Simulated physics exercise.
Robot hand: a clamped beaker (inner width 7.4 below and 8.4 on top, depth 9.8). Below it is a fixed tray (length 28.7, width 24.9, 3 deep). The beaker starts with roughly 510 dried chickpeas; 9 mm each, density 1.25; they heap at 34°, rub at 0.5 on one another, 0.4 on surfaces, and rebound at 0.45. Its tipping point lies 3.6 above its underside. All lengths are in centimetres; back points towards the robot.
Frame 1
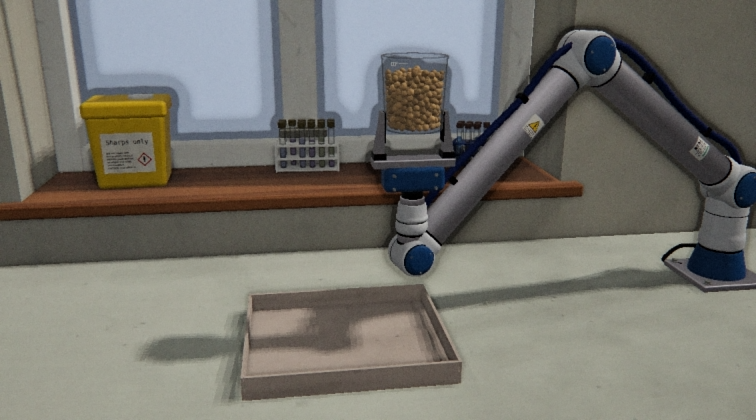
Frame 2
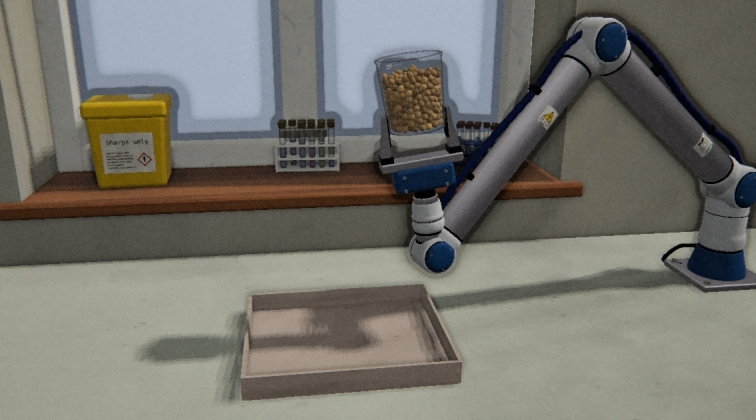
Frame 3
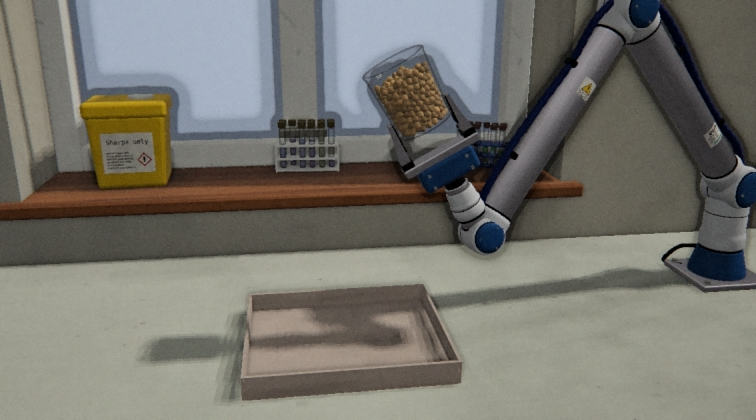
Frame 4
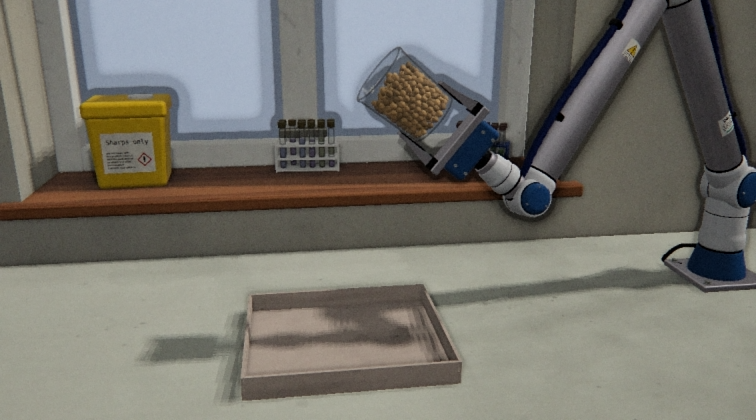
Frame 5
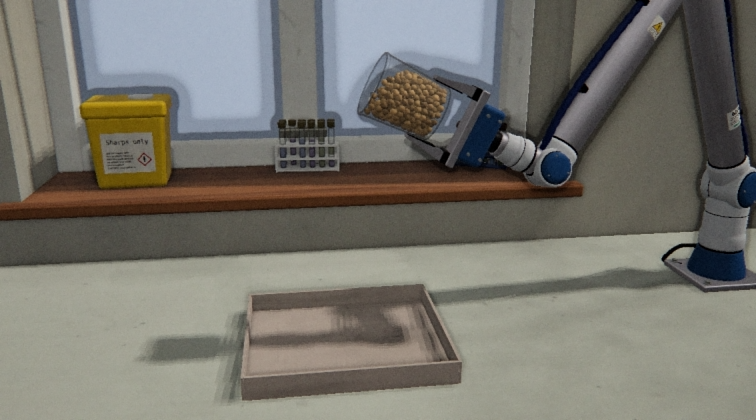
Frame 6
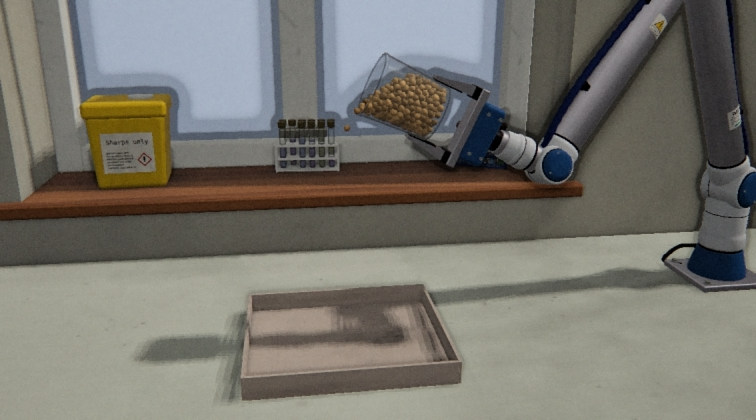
The clip opens on a robot arm holding an upright clear beaker of chickpeas before a window, with a shallow tray on the counter below. The arm tilts the beaker leftward, steeply, and the chickpeas shift toward its mouth. Finally, the tilt nearly stops changing and a chickpea leaves the rim.
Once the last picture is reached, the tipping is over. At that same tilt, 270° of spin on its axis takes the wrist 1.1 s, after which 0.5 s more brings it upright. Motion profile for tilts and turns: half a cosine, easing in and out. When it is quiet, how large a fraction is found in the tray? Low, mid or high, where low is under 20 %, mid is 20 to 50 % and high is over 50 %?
Low.
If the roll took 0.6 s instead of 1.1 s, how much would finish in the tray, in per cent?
Then roughly 5 %.
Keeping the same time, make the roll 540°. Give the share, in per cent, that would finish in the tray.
Roughly 5 percent, then.
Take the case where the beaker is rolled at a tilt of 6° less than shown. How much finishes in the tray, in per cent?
I'd say close to 0 in a hundred.
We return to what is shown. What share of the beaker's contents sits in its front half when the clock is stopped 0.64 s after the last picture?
55 per cent.
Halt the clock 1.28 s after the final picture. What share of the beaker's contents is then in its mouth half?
Around 40 per cent.
Then, 0.64 s later, tipped 65°, highest piece 40 above the table; 501 in the beaker, 3 in the tray, 5 in flight or on a rim.
Then, 1.28 s later, tipped 46°, highest piece 40 above the table; 479 in the beaker, 27 in the tray, 3 in flight or on a rim.
Then, 1.80 s later, upright, highest piece 42 above the table; 479 in the beaker, 30 in the tray.
Then, 2.50 s later, upright, highest piece 42 above the table; 479 in the beaker, 30 in the tray.
At rest, 479 in the beaker, 30 in the tray. That is 6 % in the tray.
